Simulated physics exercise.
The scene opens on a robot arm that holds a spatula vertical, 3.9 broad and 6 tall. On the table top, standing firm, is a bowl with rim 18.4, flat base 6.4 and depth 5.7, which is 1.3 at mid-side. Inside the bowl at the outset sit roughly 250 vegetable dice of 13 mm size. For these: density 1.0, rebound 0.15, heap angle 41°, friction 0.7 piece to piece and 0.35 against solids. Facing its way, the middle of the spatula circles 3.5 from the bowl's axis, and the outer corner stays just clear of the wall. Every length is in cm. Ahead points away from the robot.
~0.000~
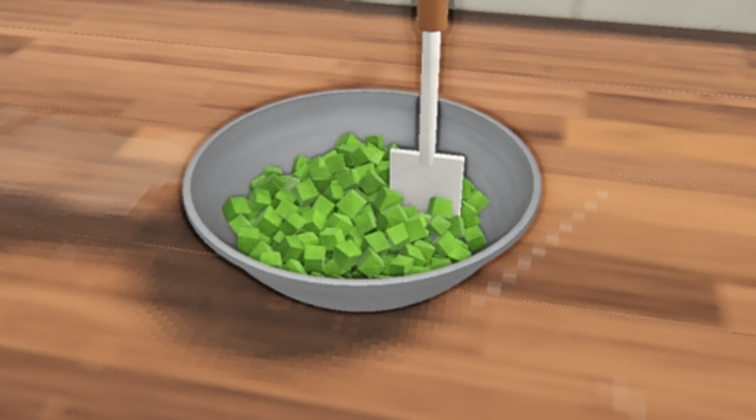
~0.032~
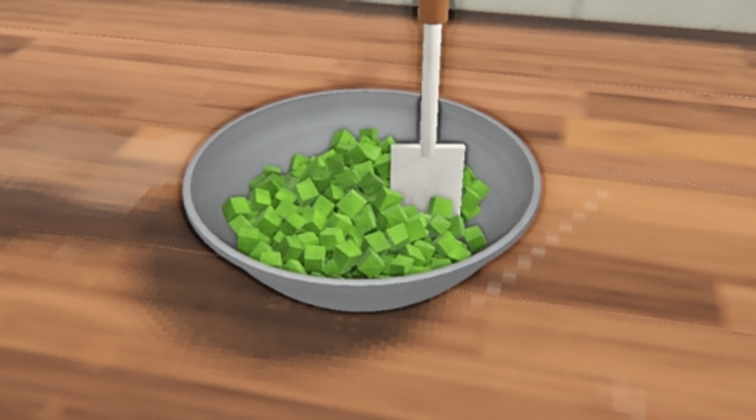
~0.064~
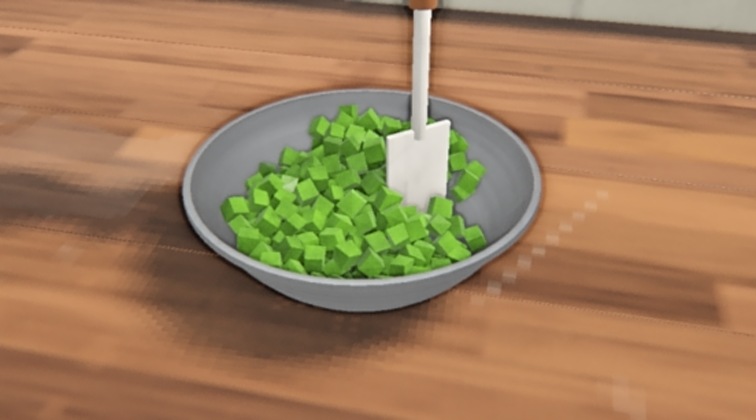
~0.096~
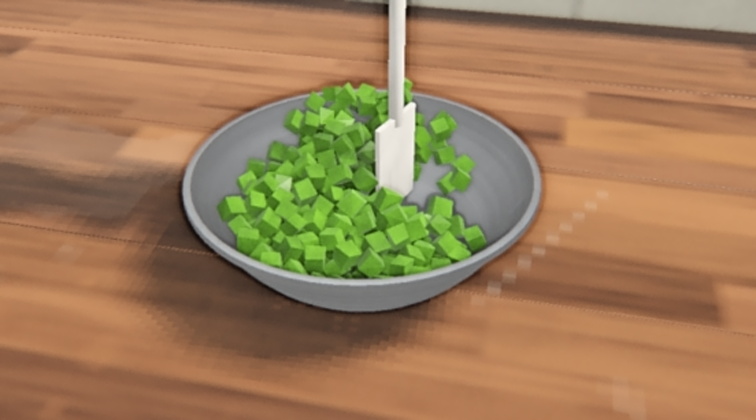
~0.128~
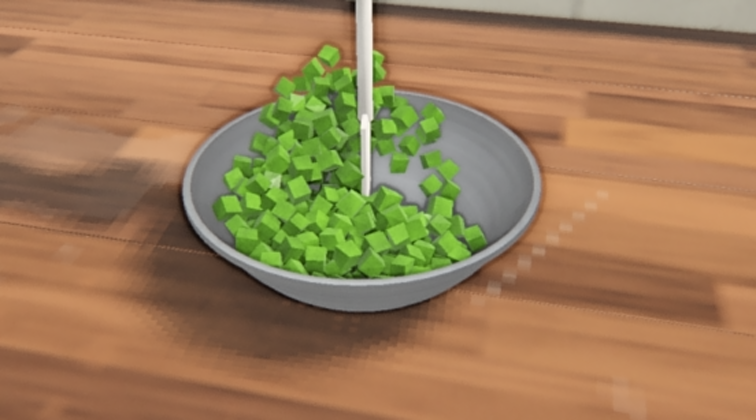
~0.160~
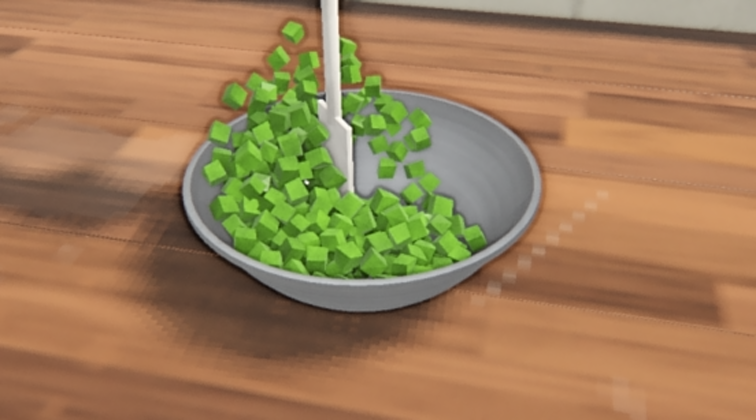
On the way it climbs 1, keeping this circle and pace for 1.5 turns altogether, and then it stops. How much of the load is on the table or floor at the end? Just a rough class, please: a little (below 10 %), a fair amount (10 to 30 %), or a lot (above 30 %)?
A lot.
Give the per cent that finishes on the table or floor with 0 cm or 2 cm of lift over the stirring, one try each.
Roughly 45 and 40 per cent.
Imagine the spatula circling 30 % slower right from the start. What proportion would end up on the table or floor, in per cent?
Then roughly 25 per cent.
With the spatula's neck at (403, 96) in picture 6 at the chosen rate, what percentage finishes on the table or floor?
About 20 per cent.
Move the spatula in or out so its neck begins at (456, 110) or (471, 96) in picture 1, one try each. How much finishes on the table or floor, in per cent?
Near 60 per cent and near 35 per cent, in that order.
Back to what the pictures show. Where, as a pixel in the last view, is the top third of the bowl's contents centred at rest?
(261, 230).
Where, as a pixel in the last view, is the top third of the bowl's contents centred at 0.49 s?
(369, 129).
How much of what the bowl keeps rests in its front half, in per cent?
I'd put it at roughly 65 per cent.
By 0.33 s, 287° round, highest piece 9 above the table; 202 in the bowl, 28 on the table or floor, 18 in flight or on the tool.
By 0.49 s, 83° round, highest piece 7 above the table; 162 in the bowl, 71 on the table or floor, 15 in flight or on the tool.
By 0.78 s, 180° round, highest piece 7 above the table; 142 in the bowl, 106 on the table or floor.
By 1.48 s, 180° round, highest piece 7 above the table; 142 in the bowl, 106 on the table or floor.
Final count, 142 in the bowl, 106 on the table or floor. That is 43 % on the table or floor.
